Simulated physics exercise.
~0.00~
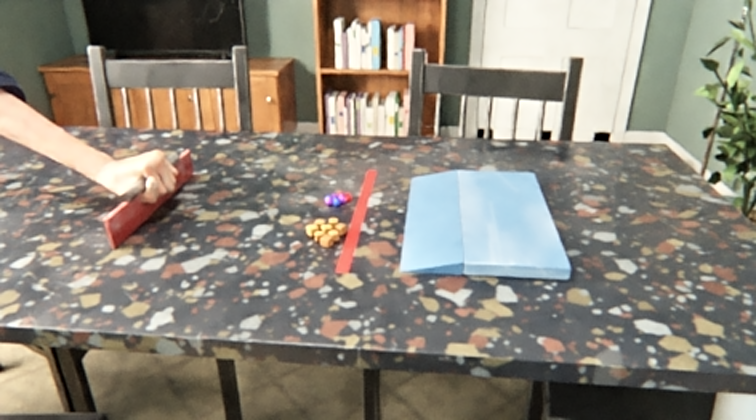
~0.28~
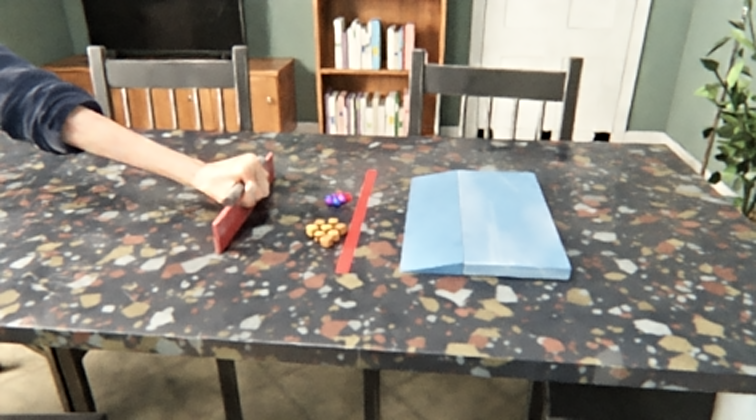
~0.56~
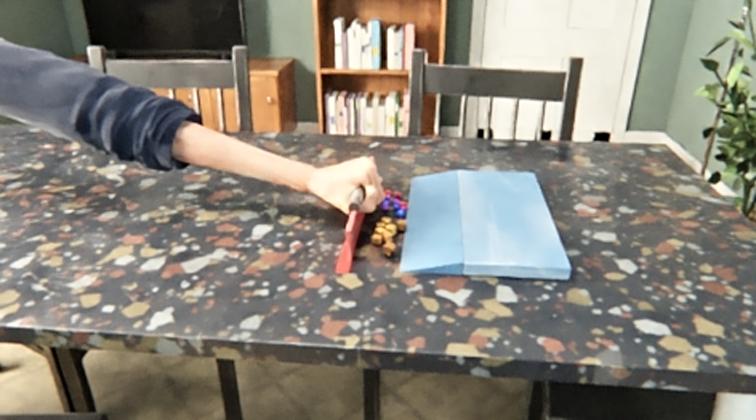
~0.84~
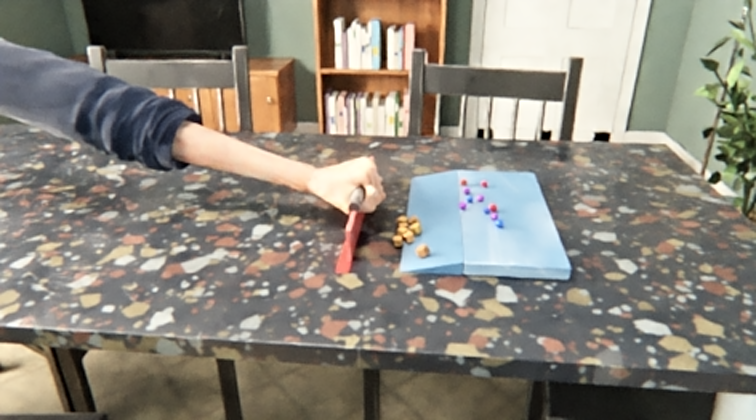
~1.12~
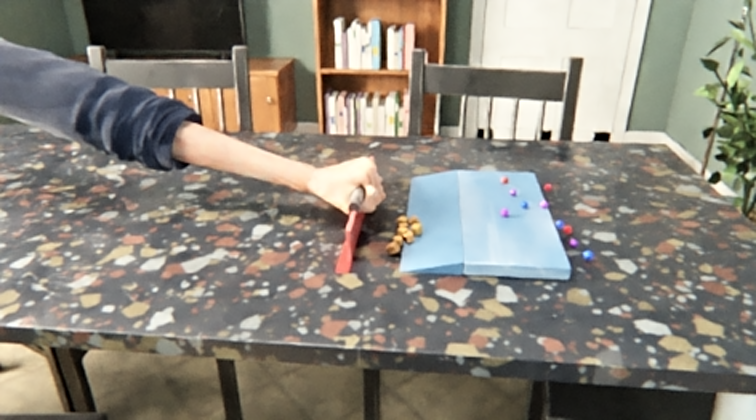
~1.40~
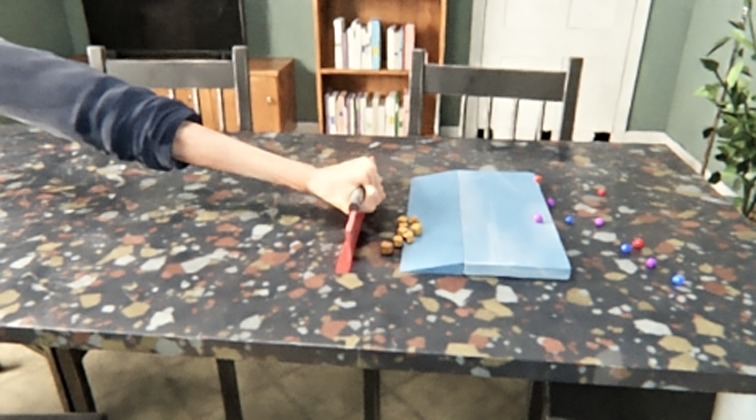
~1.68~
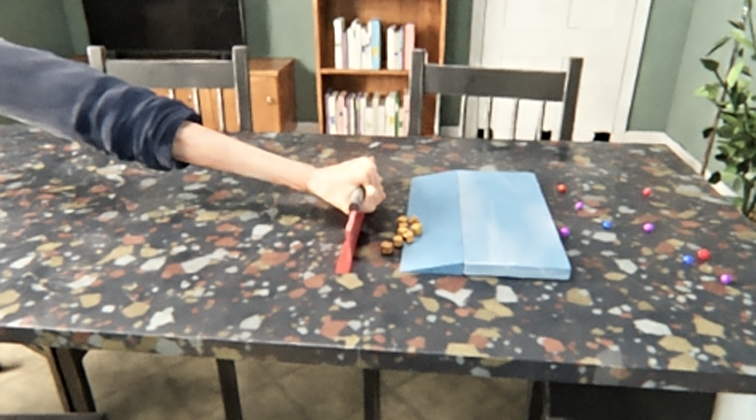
A hand in a dark blue sleeve pushes a red scraper rightward across a dark speckled table, seen from slightly above in a room with chairs and a bookcase behind. Ahead lie a small purple and red cluster, a nearer orange-brown cluster, a strip of red tape and a low pale blue ramp. The scraper sweeps both clusters towards the ramp and stops at the tape. The colourful balls roll up over the ramp and scatter across the table beyond. The orange-brown pieces barely climb, slip back slightly and settle around the ramp's lower edge.
